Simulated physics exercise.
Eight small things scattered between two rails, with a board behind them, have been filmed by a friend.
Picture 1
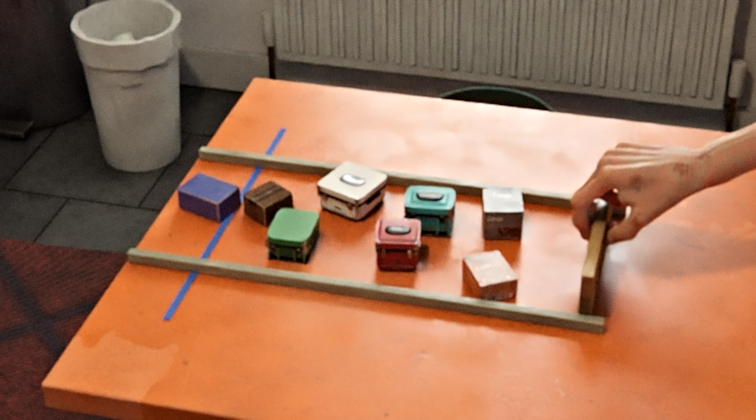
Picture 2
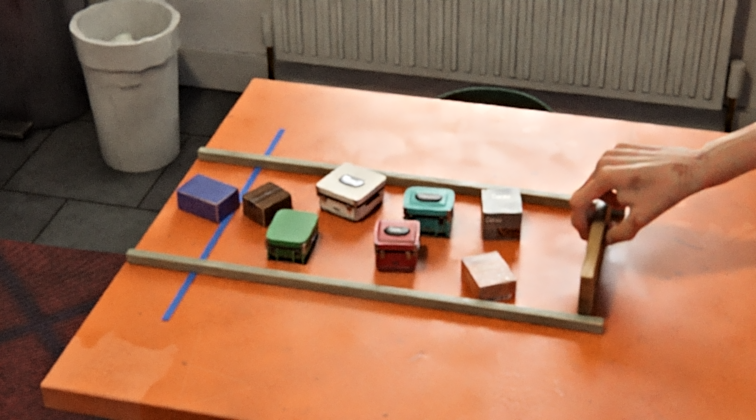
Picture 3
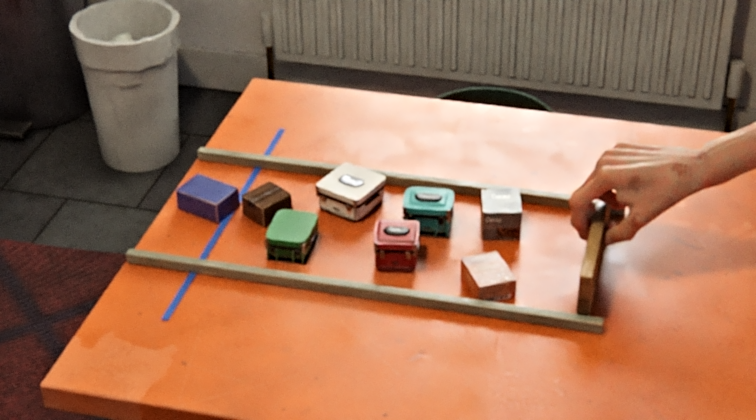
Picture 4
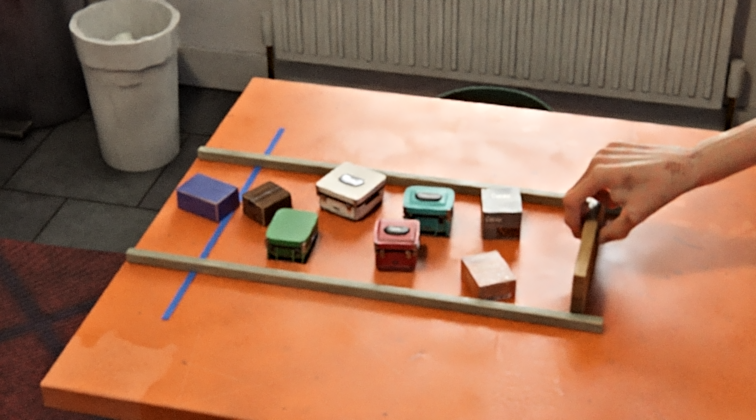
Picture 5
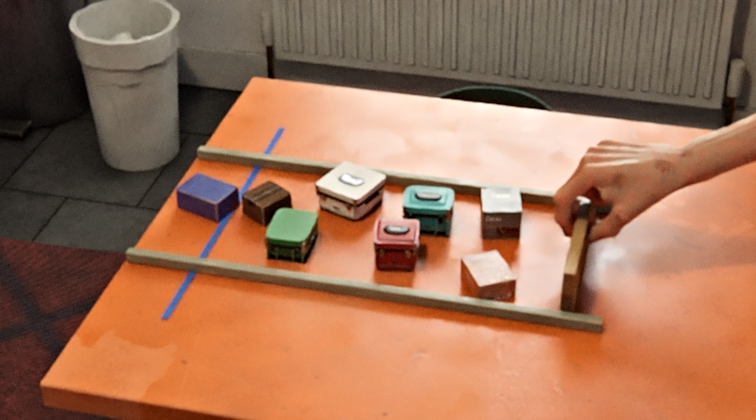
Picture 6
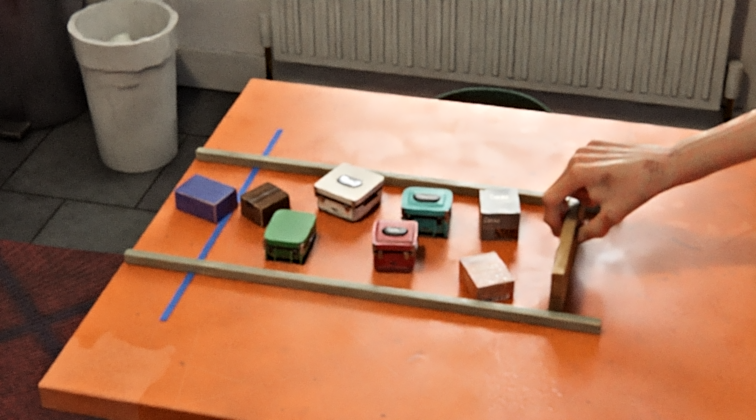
Hand sliding a wooden board slightly left between two rails on an orange table, the eight small boxes and blocks staying still.
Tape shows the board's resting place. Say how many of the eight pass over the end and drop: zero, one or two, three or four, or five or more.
The count is three or four.
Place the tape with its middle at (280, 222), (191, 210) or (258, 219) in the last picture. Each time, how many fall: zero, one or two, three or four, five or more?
Taking them in turn, 1 or 2; at least five; 1 or 2.
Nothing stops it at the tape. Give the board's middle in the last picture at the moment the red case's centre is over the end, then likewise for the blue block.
Red case: (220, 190); blue block: (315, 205).
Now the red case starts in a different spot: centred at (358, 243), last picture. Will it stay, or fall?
Stays put.
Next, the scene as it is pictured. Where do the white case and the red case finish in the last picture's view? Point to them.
Look around (185, 167) for the first and around (155, 220) for the second.
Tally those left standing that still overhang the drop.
Number: 3.
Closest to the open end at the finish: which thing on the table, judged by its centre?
It would be the white case, I'd say.
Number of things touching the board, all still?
It ends up touching 2.
A little later, none off yet; blue block at rest near (206, 199); brown box at rest near (265, 204); green case at rest near (291, 237).
Next, none off yet; blue block moving near (200, 196); brown box shifted a little near (247, 203); green case shifted about its own width near (256, 232).
Later still, one off so far; blue block dropping near (151, 283); brown box shifted well along near (175, 201); green case shifted well along near (162, 229).
When it is over, the number that fall off is three or four; down, green case, brown box and blue block.
